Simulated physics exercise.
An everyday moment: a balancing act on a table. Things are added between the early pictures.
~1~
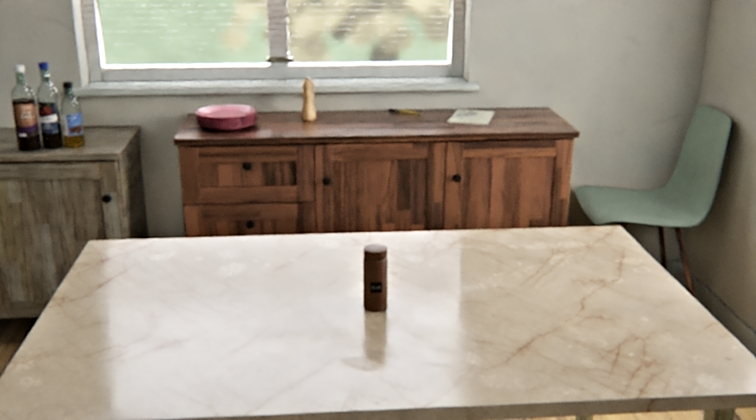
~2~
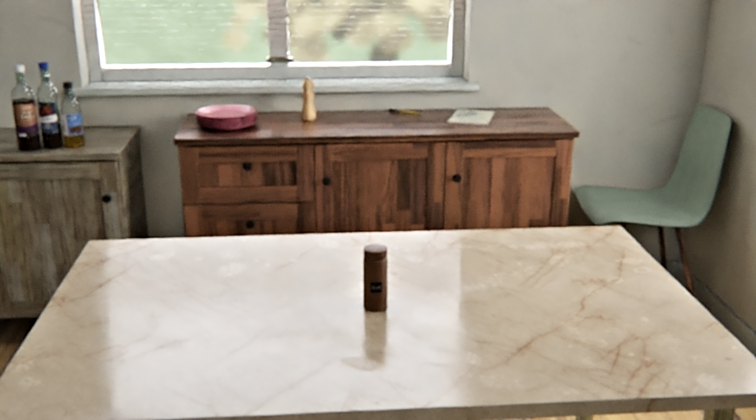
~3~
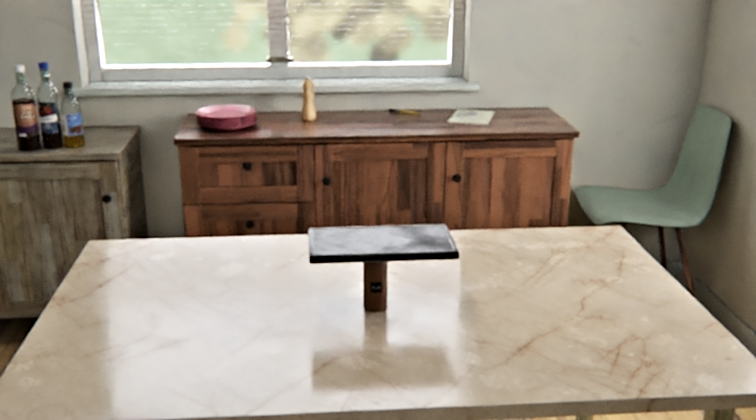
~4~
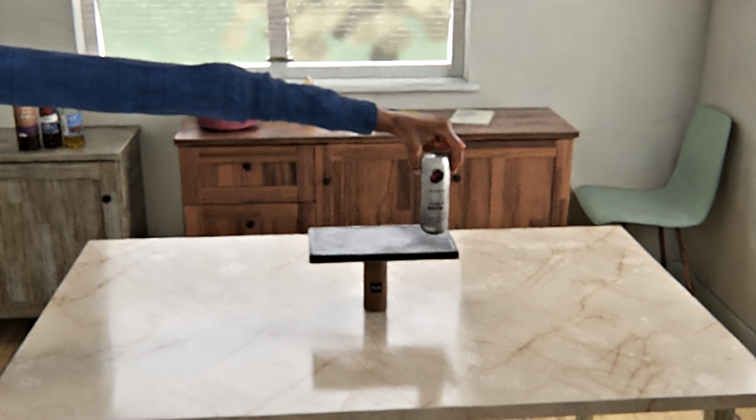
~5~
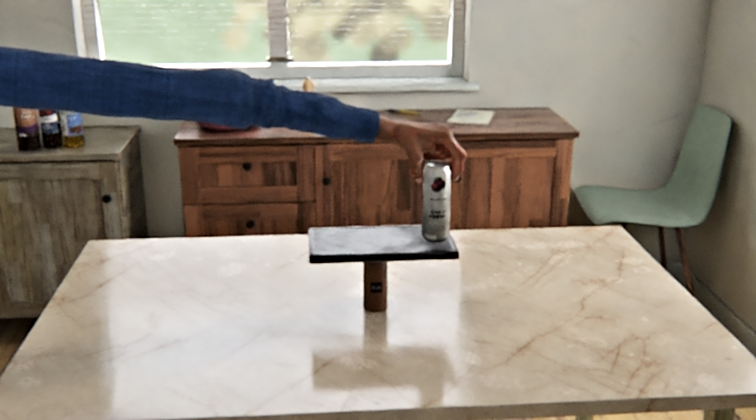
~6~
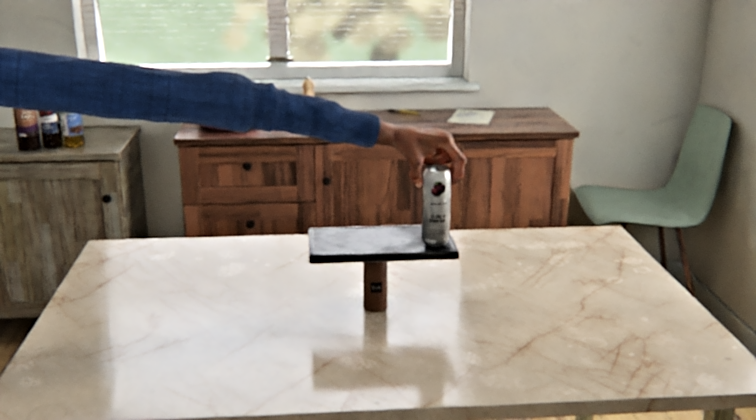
The video shows a brown shaker standing on a marble table, then a dark flat slab resting across its top. A hand reaches in from the left and lowers a white can onto the slab's right side, keeping hold of it.
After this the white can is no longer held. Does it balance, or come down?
As it turns out, it loses its balance.
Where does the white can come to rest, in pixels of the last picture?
Around (489, 300).
Then, 0.60 s on from there, white can now fallen; black lid turned 59° from how it was put.
Then, 0.80 s on from there, black lid now fallen; brown shaker turned 31° from how it was put.
In the end, fallen, white can, brown shaker and black lid. At the end, from the last picture's camera, white can near (489, 300). The stack comes apart.
